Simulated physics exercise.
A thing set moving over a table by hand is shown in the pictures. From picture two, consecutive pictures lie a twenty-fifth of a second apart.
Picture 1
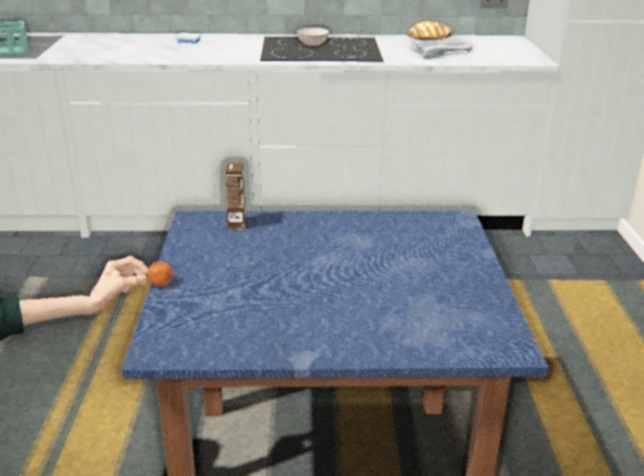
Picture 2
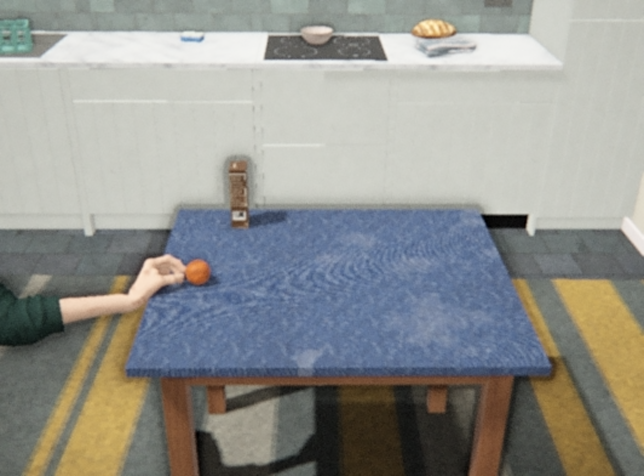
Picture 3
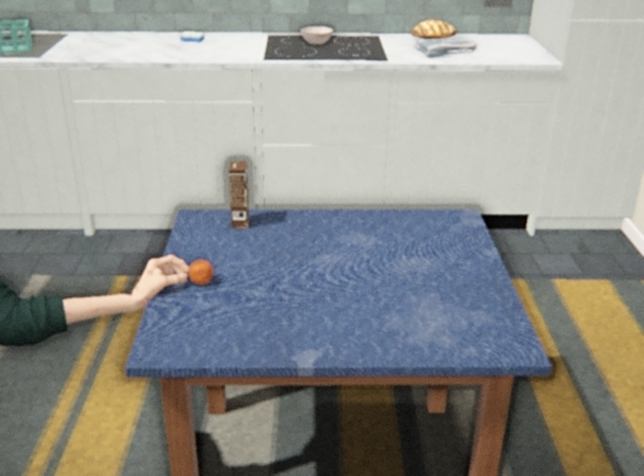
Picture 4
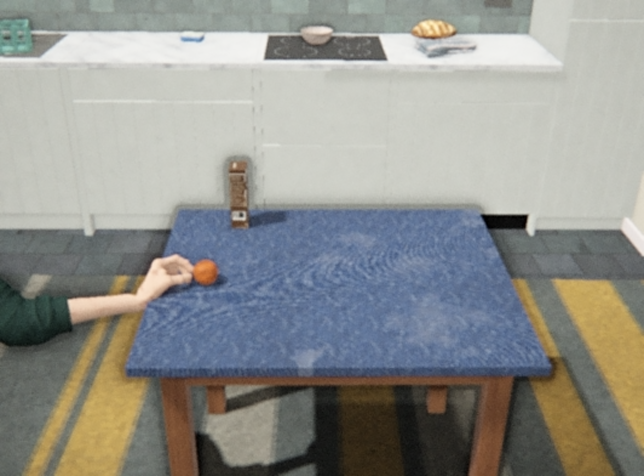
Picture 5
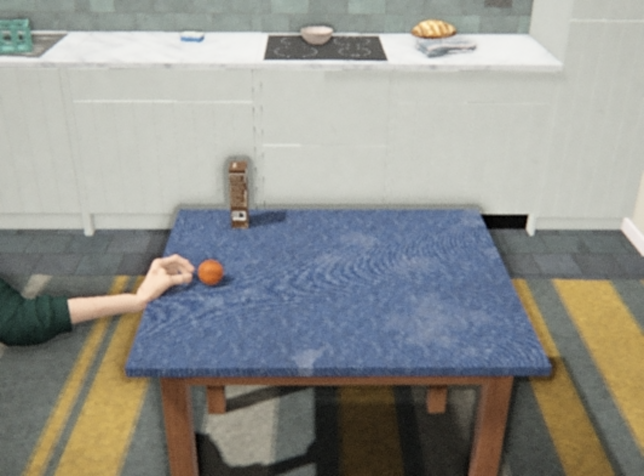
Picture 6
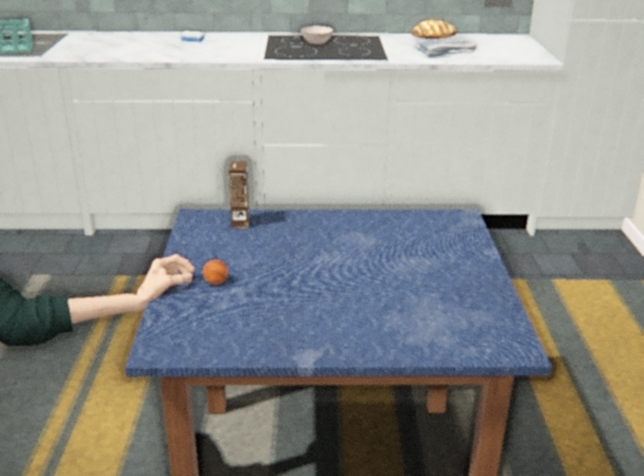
The video shows a hand reaching in from the left, moving an orange ball rightward onto a blue table in a kitchen, then releasing it, after which the ball moves slightly farther right while the hand stays nearly still.
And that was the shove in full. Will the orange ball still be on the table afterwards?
Yes.
Then, 0.10 s past the last view, orange ball displaced about its own width near (226, 272).
Then, 0.20 s past the last view, orange ball displaced about its own width near (233, 272).
Then, 0.30 s past the last view, orange ball displaced about its own width near (238, 272).
Finally, moved from the start, orange ball. Final places as the last picture's camera would see them, orange ball near (240, 272).
